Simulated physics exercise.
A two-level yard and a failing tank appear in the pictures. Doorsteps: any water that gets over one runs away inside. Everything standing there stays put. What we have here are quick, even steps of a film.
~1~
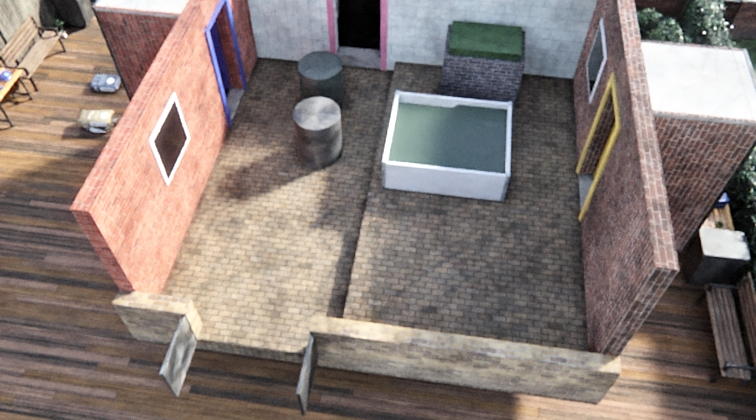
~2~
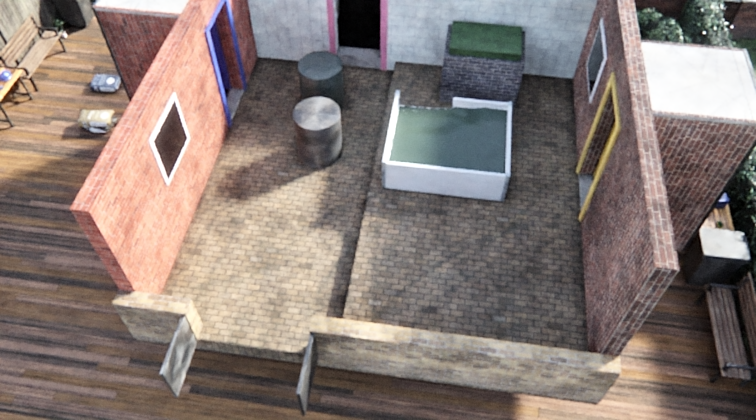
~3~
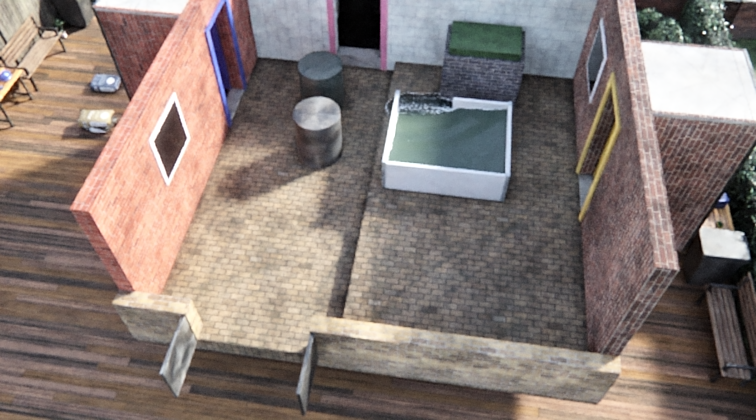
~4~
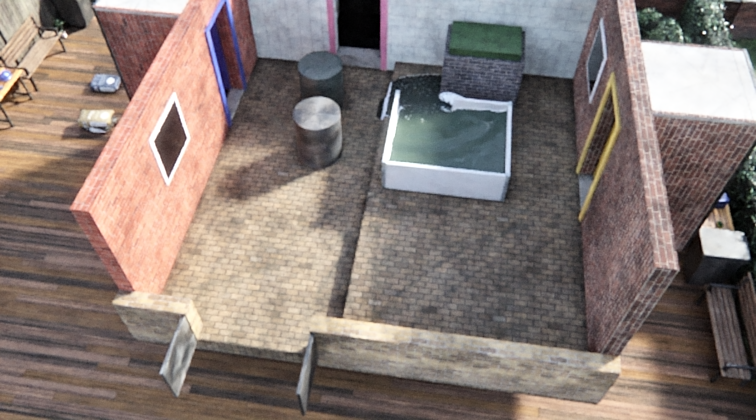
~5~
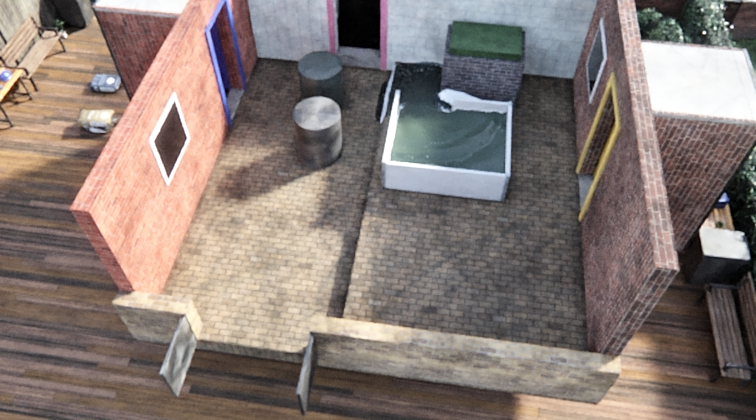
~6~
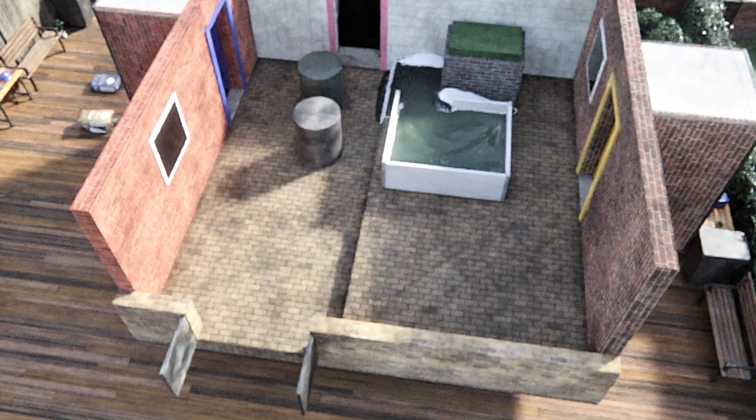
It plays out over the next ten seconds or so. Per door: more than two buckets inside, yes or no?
Per door - blue door: Yes, pink door: No, yellow door: No.
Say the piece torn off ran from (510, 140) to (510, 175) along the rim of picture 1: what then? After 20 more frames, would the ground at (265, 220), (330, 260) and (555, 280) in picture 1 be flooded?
So that's left bare for the first, left bare for the second and waterlogged for the third.
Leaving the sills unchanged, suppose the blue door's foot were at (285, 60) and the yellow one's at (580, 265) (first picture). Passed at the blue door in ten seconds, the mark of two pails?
Result - blue door crosses the line.
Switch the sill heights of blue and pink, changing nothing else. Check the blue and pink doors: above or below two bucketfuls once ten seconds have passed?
So the blue door comes in under the cap, and the pink door breaks the cap.
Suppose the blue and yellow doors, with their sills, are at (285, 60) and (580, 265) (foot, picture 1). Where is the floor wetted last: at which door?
Result: The yellow door.
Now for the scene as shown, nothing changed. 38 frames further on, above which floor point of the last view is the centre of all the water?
It is around (367, 146).
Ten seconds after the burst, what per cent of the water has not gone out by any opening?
I'd say roughly 80 percent.
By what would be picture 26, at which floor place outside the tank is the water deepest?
I'd put it around (266, 61).
A moment on, water covers 15 % of the floor; the blue door not reached, the pink door wet at the sill, nothing in, the yellow door not reached.
Next, water covers 20 % of the floor; the blue door not reached, the pink door wet at the sill, nothing in, the yellow door wet at the sill, nothing in.
Then, water covers 35 % of the floor; the blue door under two buckets in, the pink door wet at the sill, nothing in, the yellow door wet at the sill, nothing in.
Later, water covers 70 % of the floor; the blue door over two buckets in, the pink door wet at the sill, nothing in, the yellow door wet at the sill, nothing in.
In the end, water covers 80 % of the floor; the blue door over two buckets in, the pink door wet at the sill, nothing in, the yellow door wet at the sill, nothing in.
